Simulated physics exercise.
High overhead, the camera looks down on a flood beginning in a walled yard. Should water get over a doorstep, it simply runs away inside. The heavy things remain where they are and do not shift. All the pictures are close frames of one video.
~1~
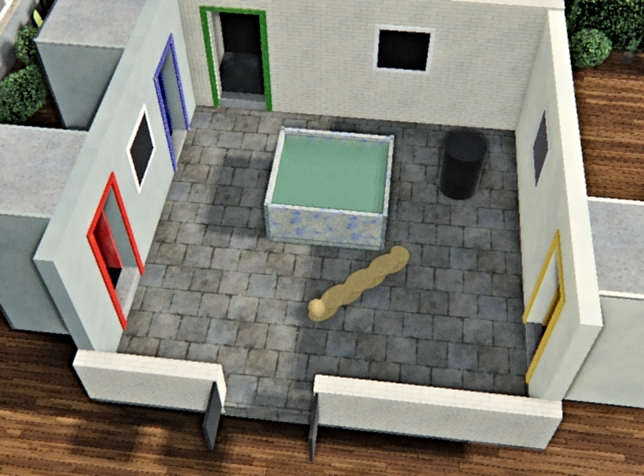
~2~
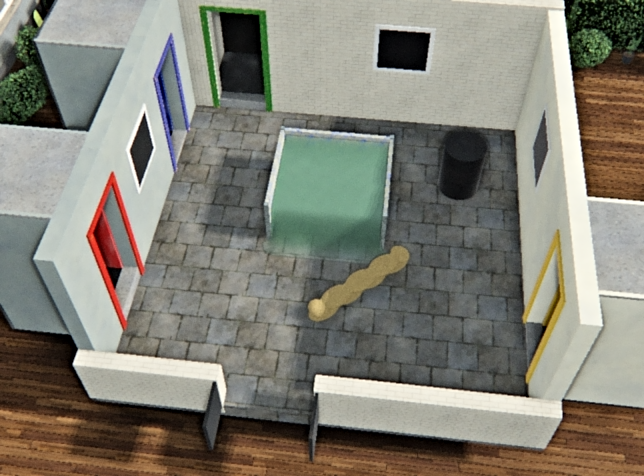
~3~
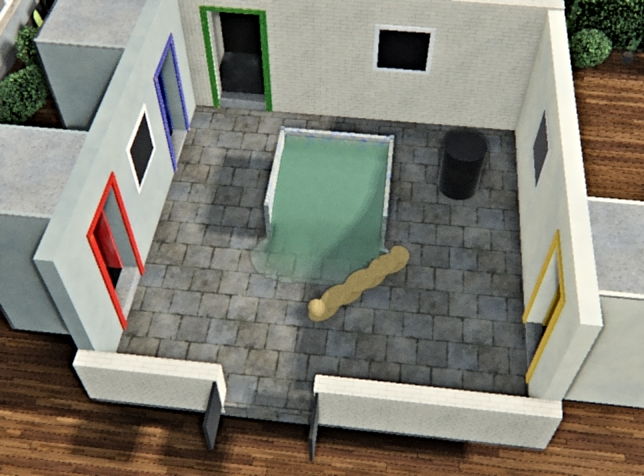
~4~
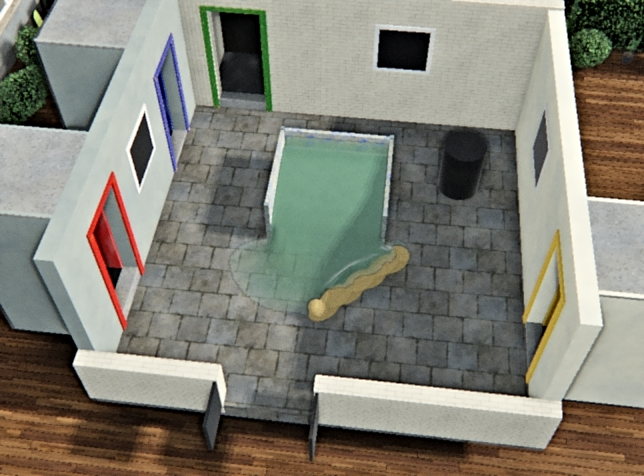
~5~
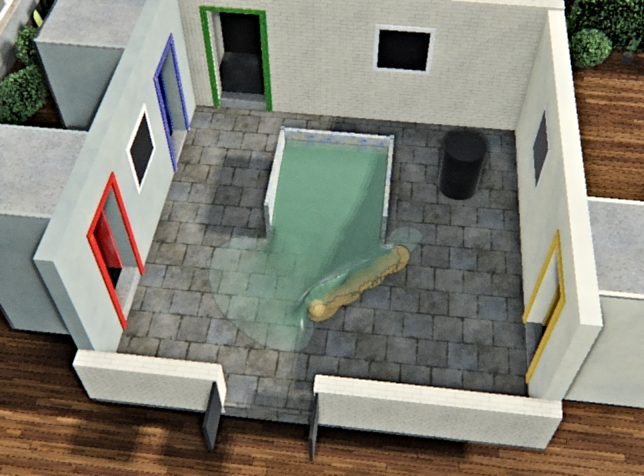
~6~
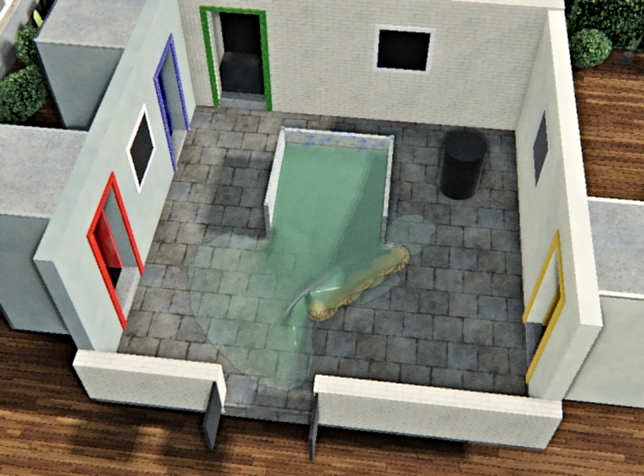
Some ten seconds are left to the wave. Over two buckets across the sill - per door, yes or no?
Yellow door no, green door no, blue door no, red door no.
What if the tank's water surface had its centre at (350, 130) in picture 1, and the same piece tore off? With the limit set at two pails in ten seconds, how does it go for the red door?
Briefly, red remains below.
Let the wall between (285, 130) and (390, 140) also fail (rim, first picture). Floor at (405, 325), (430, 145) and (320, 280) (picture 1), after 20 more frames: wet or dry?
Taking the points in order: Swamped, swamped and unwetted.
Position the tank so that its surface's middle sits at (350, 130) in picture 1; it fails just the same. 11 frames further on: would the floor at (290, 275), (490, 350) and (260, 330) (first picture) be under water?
Readings in order: Flood; flood; flood.
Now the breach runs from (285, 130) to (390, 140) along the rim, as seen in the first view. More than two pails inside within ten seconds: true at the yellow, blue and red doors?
My reading: Yellow door holds; blue door takes more; red door holds.
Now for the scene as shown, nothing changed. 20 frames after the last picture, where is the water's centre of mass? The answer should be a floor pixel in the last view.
I'd put my finger on (268, 275).
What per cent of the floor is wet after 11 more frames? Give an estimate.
Some 45 in a hundred.
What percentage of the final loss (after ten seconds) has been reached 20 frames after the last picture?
My figure is about 60 in a hundred.
A moment on, water covers 40 % of the floor; the yellow door not reached, the green door not reached, the blue door not reached, the red door wet at the sill, nothing in.
Next, water covers 45 % of the floor; the yellow door not reached, the green door not reached, the blue door not reached, the red door wet at the sill, nothing in.
Then, water covers 55 % of the floor; the yellow door wet at the sill, nothing in, the green door not reached, the blue door wet at the sill, nothing in, the red door under two buckets in.
Later, water covers 85 % of the floor; the yellow door wet at the sill, nothing in, the green door wet at the sill, nothing in, the blue door wet at the sill, nothing in, the red door under two buckets in.
In the end, water covers 95 % of the floor; the yellow door wet at the sill, nothing in, the green door wet at the sill, nothing in, the blue door under two buckets in, the red door under two buckets in.
